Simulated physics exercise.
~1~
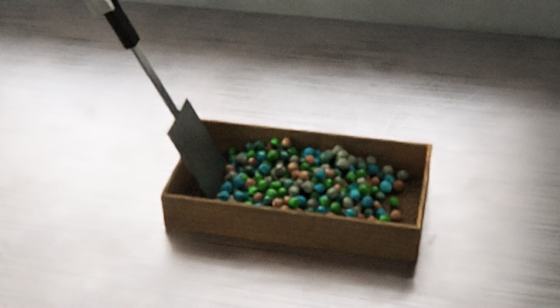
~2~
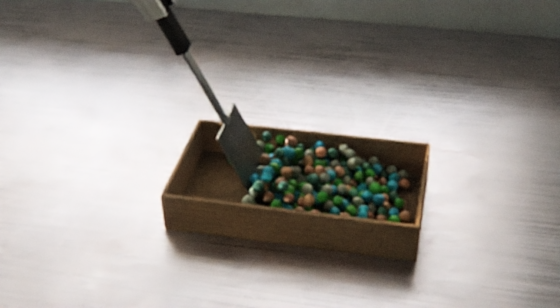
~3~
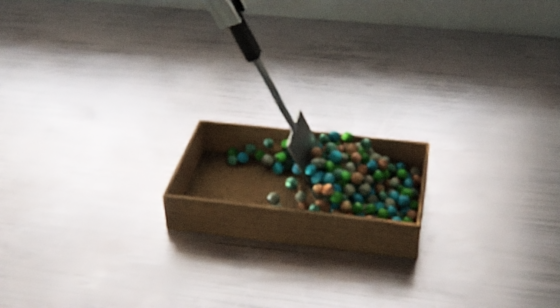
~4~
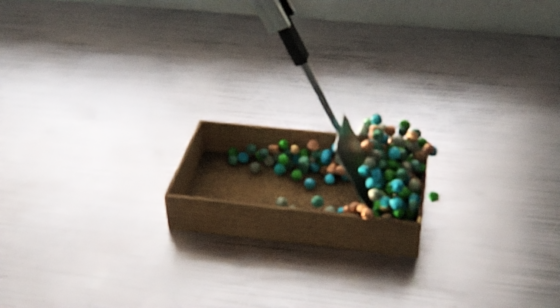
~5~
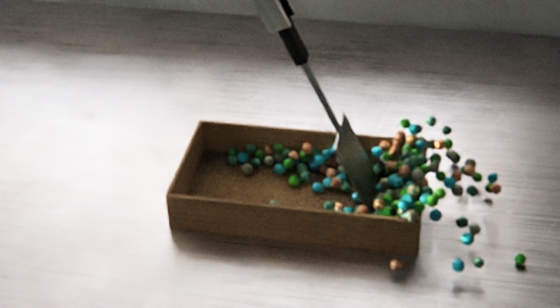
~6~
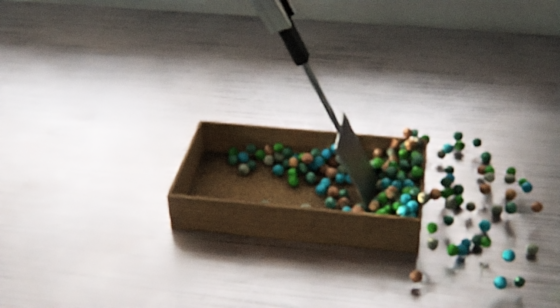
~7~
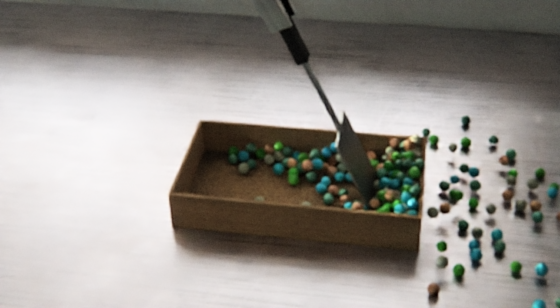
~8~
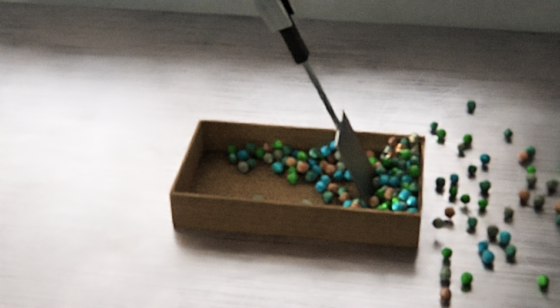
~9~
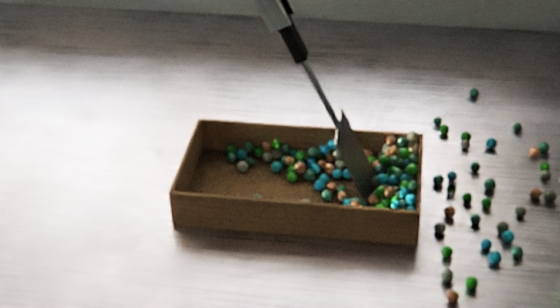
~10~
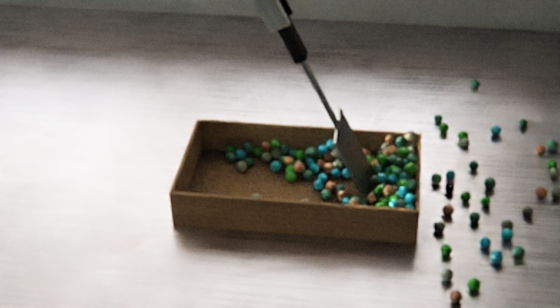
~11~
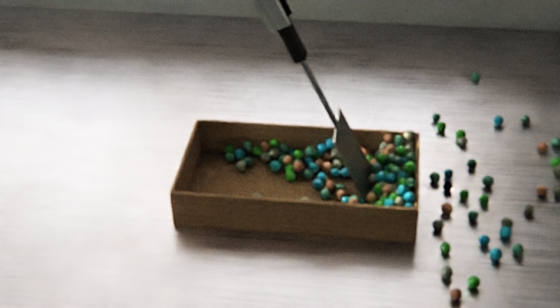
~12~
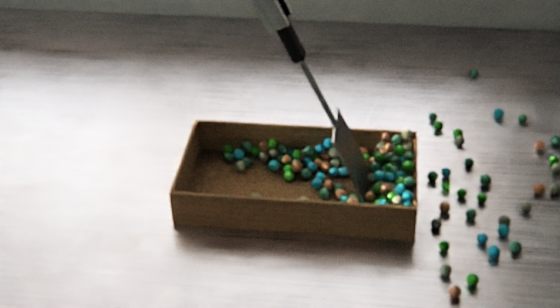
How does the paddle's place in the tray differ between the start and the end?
At the start the paddle is at the left end of the tray, and at the end it stands near the right end, among the balls.
A flat grey paddle on a dark and silver handle stands at the left end of a shallow brown tray, seen from above at an angle on a pale, streaky surface. Small green, blue and tan balls fill much of the tray. The paddle sweeps right, pushing the balls into a heap and leaving the left part mostly bare. It stops near the right end as many balls spill over the rim and scatter across the surface. At the end the paddle stays still, with most balls inside the tray and the rest spread to its right.
